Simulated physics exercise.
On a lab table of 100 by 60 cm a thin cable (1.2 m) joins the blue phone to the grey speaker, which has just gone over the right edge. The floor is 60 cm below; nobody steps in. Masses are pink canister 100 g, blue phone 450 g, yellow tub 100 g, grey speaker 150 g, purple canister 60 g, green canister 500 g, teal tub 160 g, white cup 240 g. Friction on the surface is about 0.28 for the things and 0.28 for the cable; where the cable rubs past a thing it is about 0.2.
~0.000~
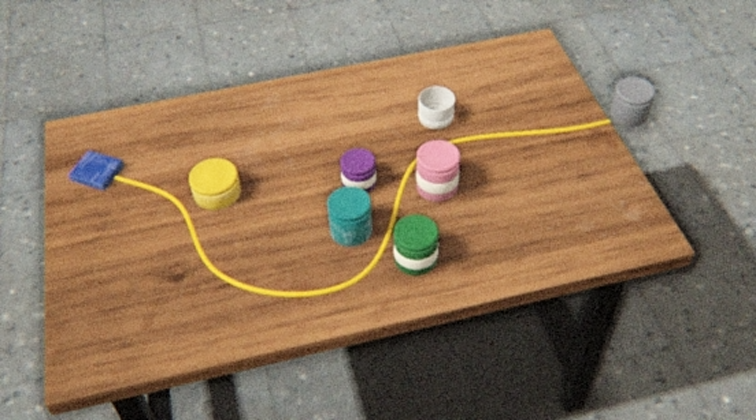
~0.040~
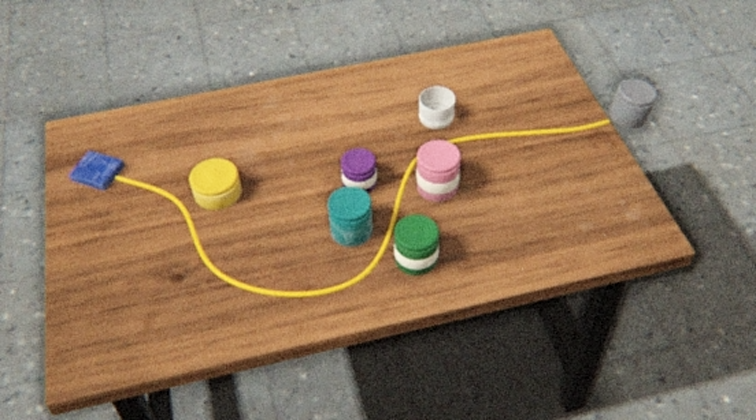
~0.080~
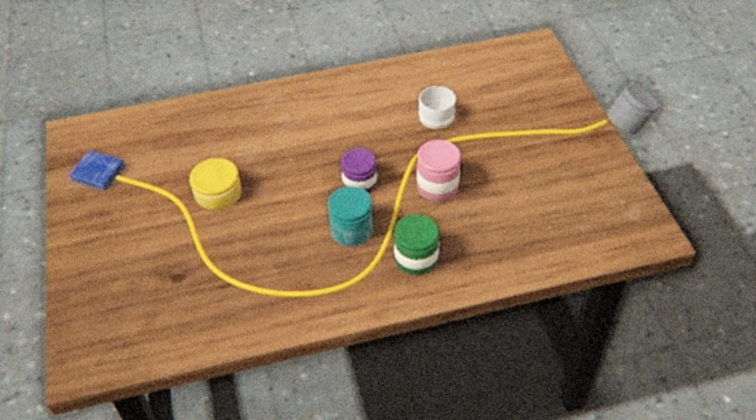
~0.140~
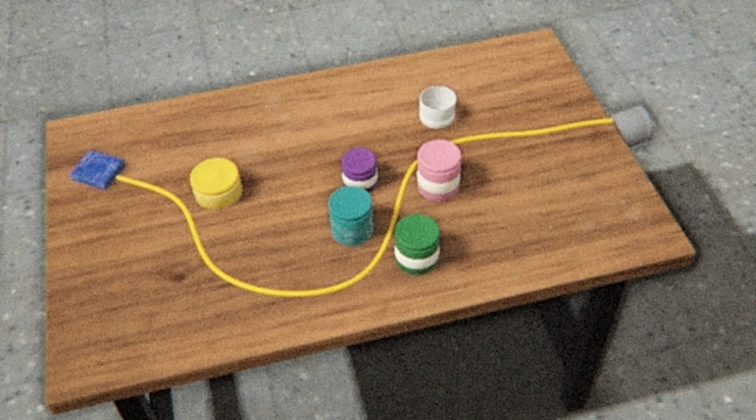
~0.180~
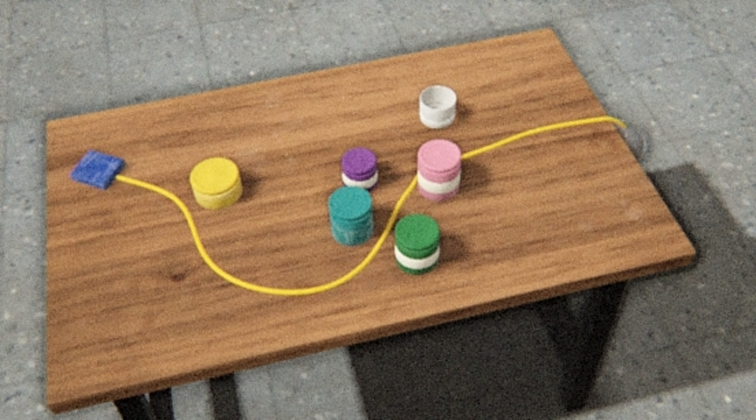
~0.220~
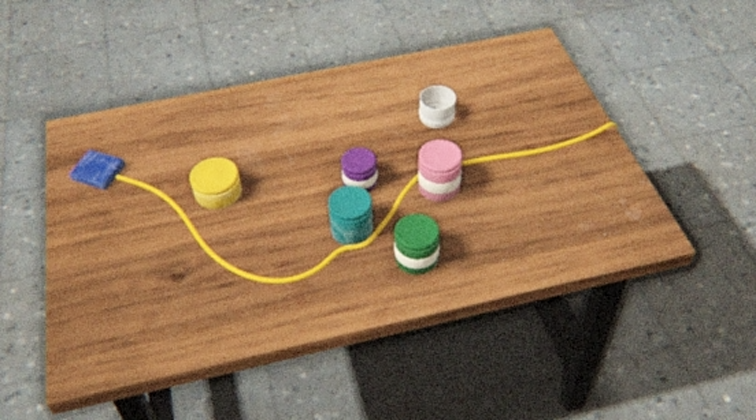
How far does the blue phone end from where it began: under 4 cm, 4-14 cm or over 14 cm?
Result: Blue phone hardly moves.
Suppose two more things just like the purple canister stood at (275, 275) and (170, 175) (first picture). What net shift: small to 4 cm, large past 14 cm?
In that order: Large, small.
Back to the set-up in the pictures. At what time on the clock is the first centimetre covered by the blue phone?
Blue phone never.
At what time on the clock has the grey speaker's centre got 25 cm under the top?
About: 0.32 s.
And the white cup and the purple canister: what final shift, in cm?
About: White cup 0 cm, purple canister 6 cm.
After 0.5 s, the cable's tail end at (119, 178); pink canister 9 cm off its start, teal tub 9 cm off its start, grey speaker over the edge.
After 0.7 s, the cable's tail end at (119, 178); teal tub 14 cm off its start, pink canister 10 cm off its start, grey speaker over the edge.
After 1.0 s, the cable's tail end at (119, 178); teal tub 14 cm off its start at (333, 142), pink canister 10 cm off its start at (489, 186), purple canister 7 cm off its start at (361, 130).
After 1.2 s, the cable's tail end at (119, 178); teal tub 14 cm off its start, pink canister 10 cm off its start, purple canister 7 cm off its start.
After 2.4 s, the cable's tail end at (119, 178); blue phone 0 cm off its start at (98, 167), teal tub 14 cm off its start at (333, 142), pink canister 10 cm off its start at (488, 186), purple canister 7 cm off its start at (361, 130).
